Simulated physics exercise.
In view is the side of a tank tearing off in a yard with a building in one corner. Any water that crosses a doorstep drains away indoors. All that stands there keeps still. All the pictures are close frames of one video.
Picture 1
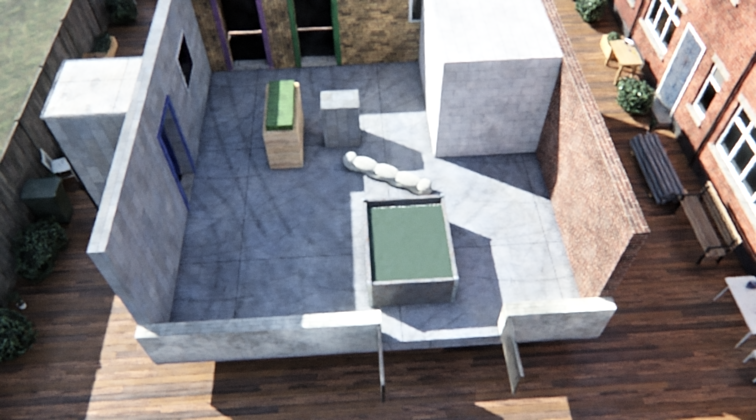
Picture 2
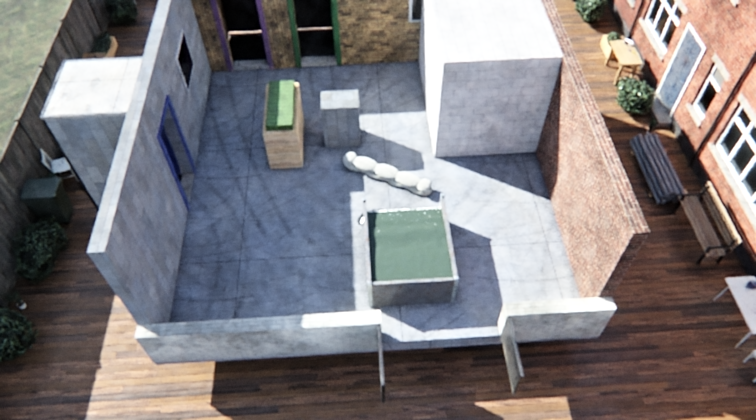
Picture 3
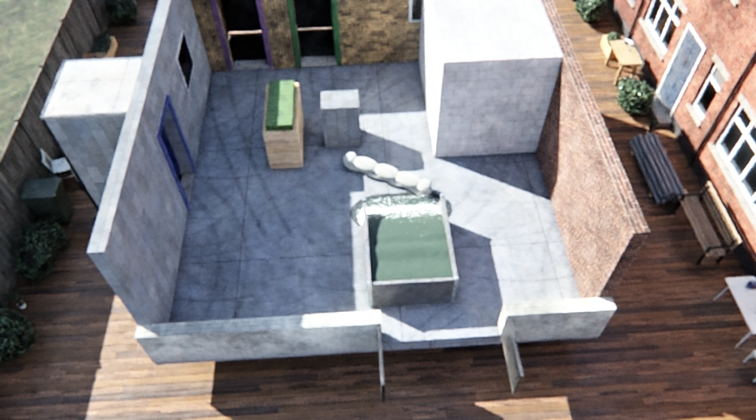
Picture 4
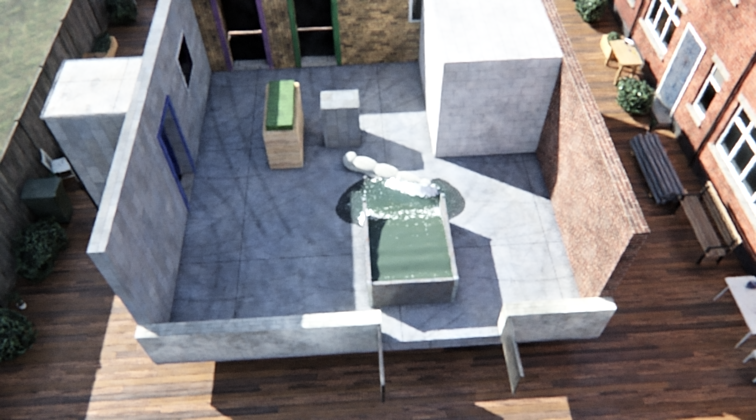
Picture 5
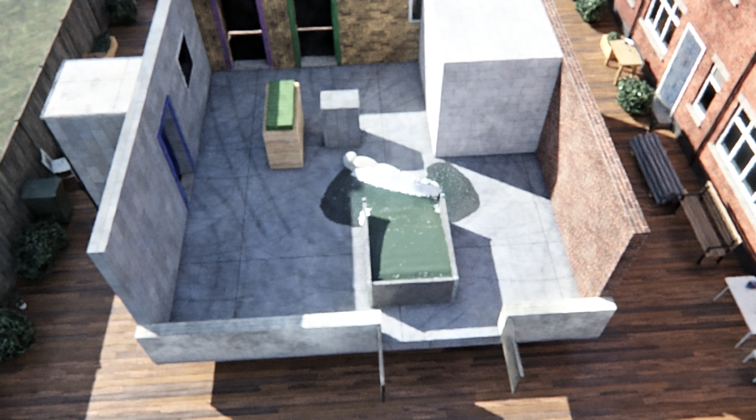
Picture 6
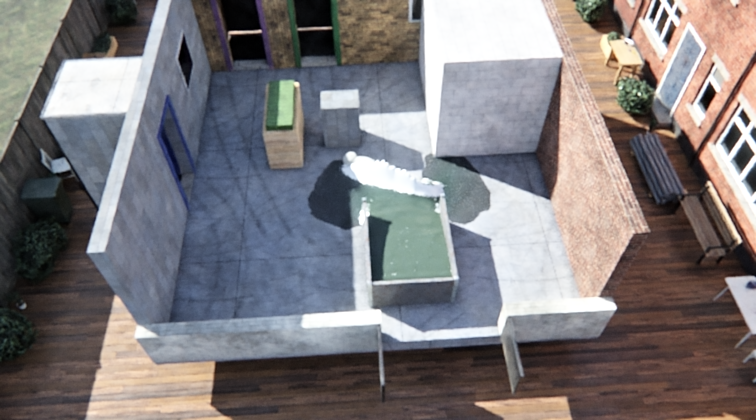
The video shows an open tank of still green water in a walled yard; water then pours out over its far side, reaches a lumpy white object, and spreads across the grey paving to the left and right.
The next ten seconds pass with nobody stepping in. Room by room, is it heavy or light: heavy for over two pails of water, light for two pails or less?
Green door - light; blue door - heavy; purple door - light.
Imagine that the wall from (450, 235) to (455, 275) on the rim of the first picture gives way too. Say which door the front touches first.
Lab note - earliest arrival at the door marked green.
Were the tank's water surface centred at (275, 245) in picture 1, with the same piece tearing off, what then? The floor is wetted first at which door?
First: The blue door.
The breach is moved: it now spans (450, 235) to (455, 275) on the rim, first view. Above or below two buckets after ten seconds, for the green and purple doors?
Result - green: Fails to reach it; purple: Fails to reach it.
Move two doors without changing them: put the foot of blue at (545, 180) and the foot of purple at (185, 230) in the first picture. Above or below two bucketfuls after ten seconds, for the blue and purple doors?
The blue door overflows, and the purple door falls short.
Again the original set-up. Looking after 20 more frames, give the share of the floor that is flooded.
About 60 per cent.
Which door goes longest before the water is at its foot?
Answer: The one in purple.
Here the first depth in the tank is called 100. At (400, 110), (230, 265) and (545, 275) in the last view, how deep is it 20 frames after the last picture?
I'd put them at close to 2 per cent, then 2 per cent, then 4 per cent.
A moment on, water covers 20 % of the floor; the green door not reached, the blue door not reached, the purple door not reached.
Next, water covers 40 % of the floor; the green door not reached, the blue door under two buckets in, the purple door not reached.
Then, water covers 60 % of the floor; the green door wet at the sill, nothing in, the blue door far over two buckets in, the purple door not reached.
Later, water covers 80 % of the floor; the green door wet at the sill, nothing in, the blue door far over two buckets in, the purple door wet at the sill, nothing in.
In the end, water covers 95 % of the floor; the green door wet at the sill, nothing in, the blue door far over two buckets in, the purple door wet at the sill, nothing in.
